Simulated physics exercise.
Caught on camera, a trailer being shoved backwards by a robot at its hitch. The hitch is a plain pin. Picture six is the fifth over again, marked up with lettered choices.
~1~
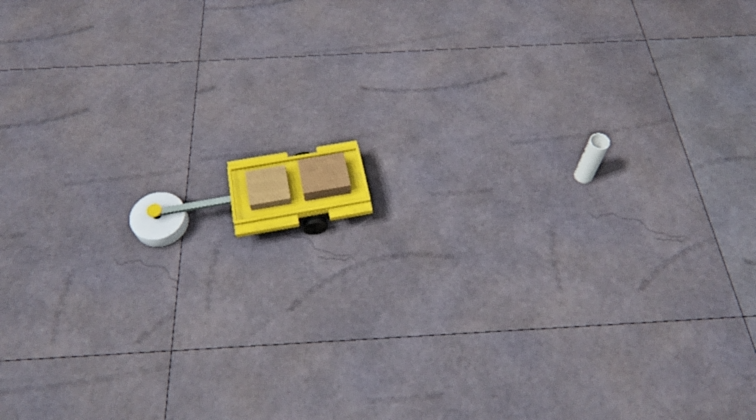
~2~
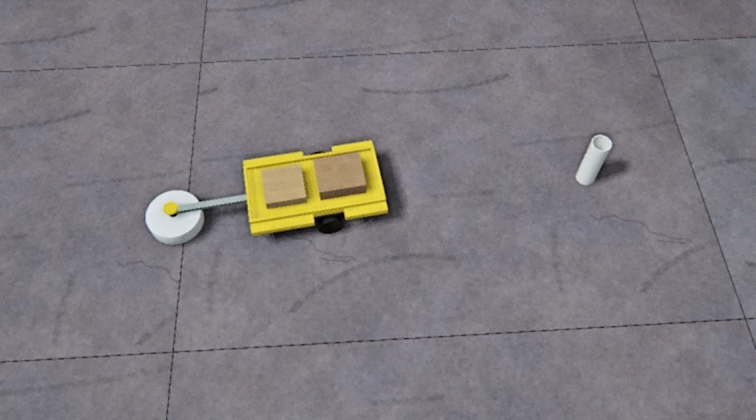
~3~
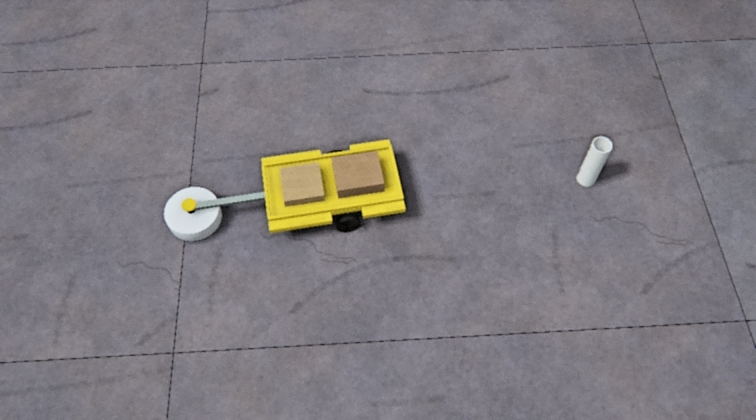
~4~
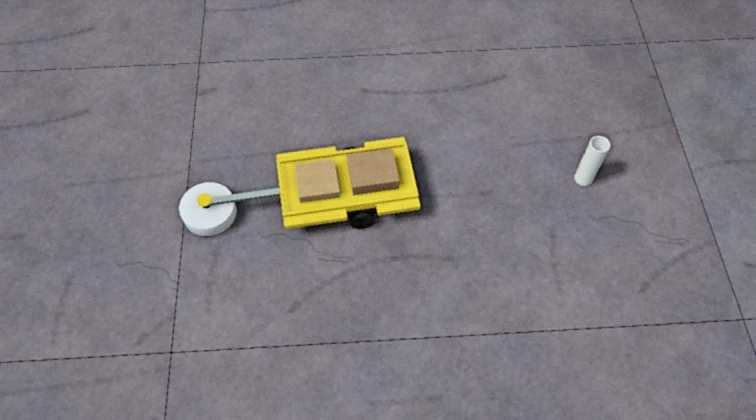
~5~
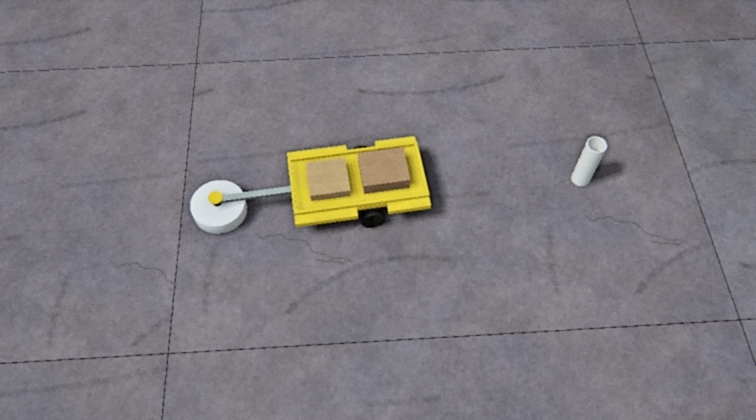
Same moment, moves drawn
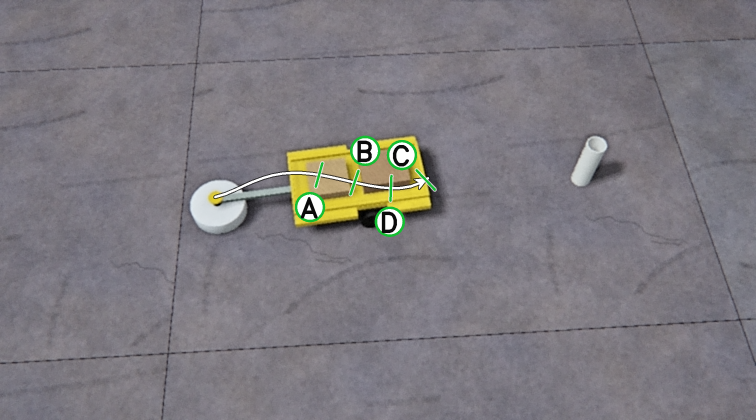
A yellow cart carrying two wooden blocks moved slowly a short way to the right across the gray floor, pushed by a round white robot through a thin bar, while a white post stood ahead.
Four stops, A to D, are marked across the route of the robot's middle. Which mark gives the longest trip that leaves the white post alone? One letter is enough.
It can go as far as B.
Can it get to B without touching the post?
For that mark, yes.
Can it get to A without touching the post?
Yes.
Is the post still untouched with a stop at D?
For that mark, no.
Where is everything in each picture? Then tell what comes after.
In the first picture, yellow cart (298, 186); white post (583, 176); robot (158, 217).
In the second picture, robot (174, 215); yellow cart (314, 185); white post (585, 178).
In the third picture, robot (192, 212); yellow cart (332, 183); white post (586, 179).
In the fourth picture, robot (207, 207); yellow cart (347, 180); white post (584, 178).
In the fifth picture, robot (218, 205); yellow cart (357, 179); white post (580, 179).
On the marked copy, A at (319, 175); B at (355, 182); C at (426, 180); D at (391, 188); the route from (215, 197) via (322, 175) to (428, 178).
With B. Early on, robot (265, 186), cart (404, 173).
Further on, robot (314, 182), cart (453, 172).
At the end, robot (355, 190), cart (494, 171); nothing has been touched.
As for the rest, A is safe but short; C is too far, the post has been hit; D is too far, the post has been hit.
